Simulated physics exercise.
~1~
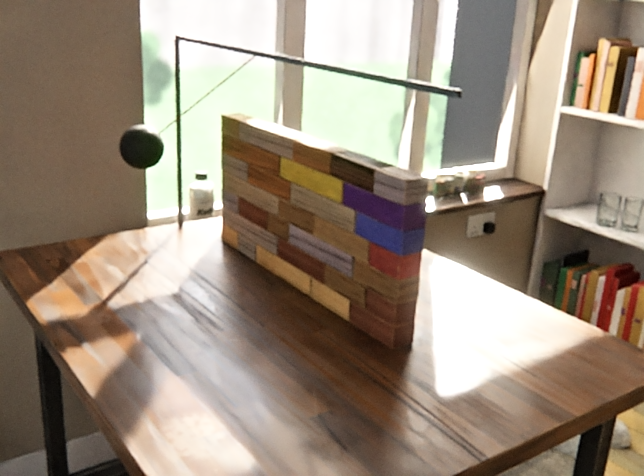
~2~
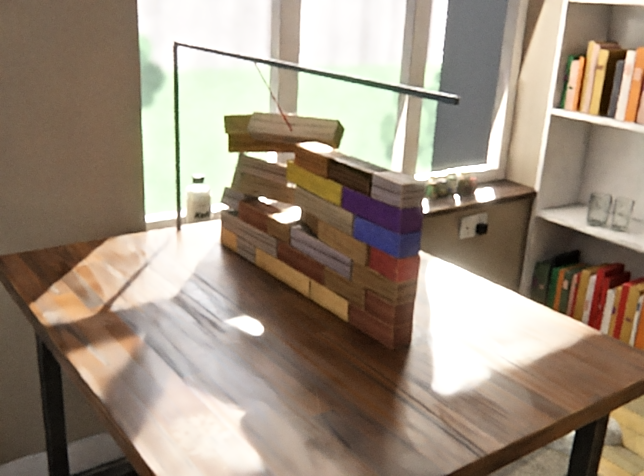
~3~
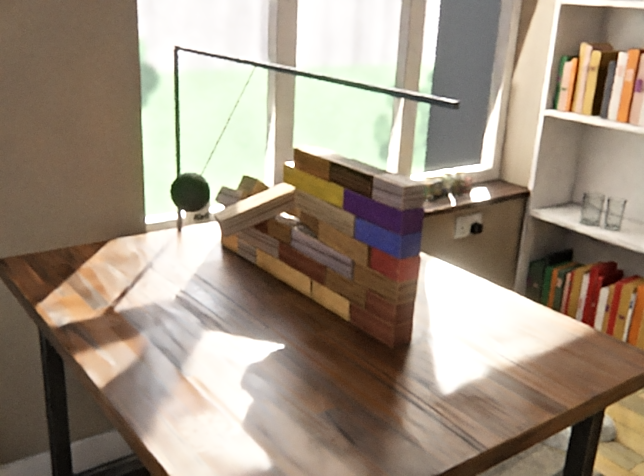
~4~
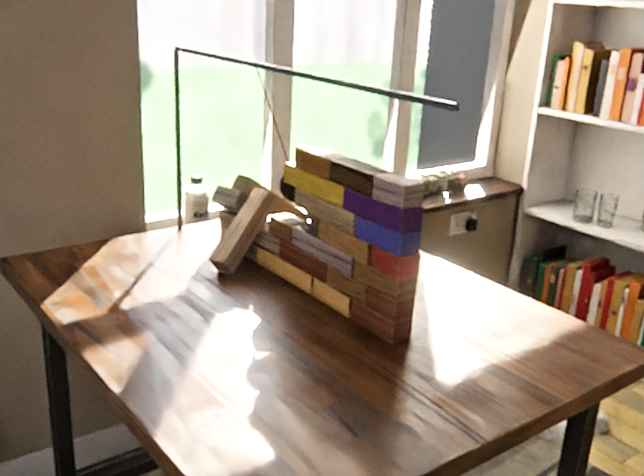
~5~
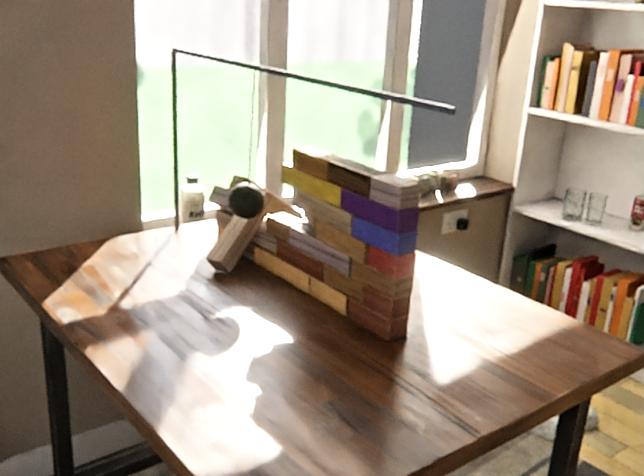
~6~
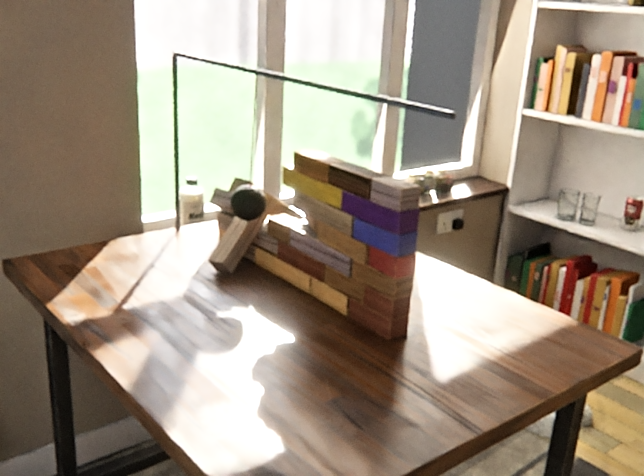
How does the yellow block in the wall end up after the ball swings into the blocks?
The yellow block stays up, still in the upper part of the standing section of the wall.
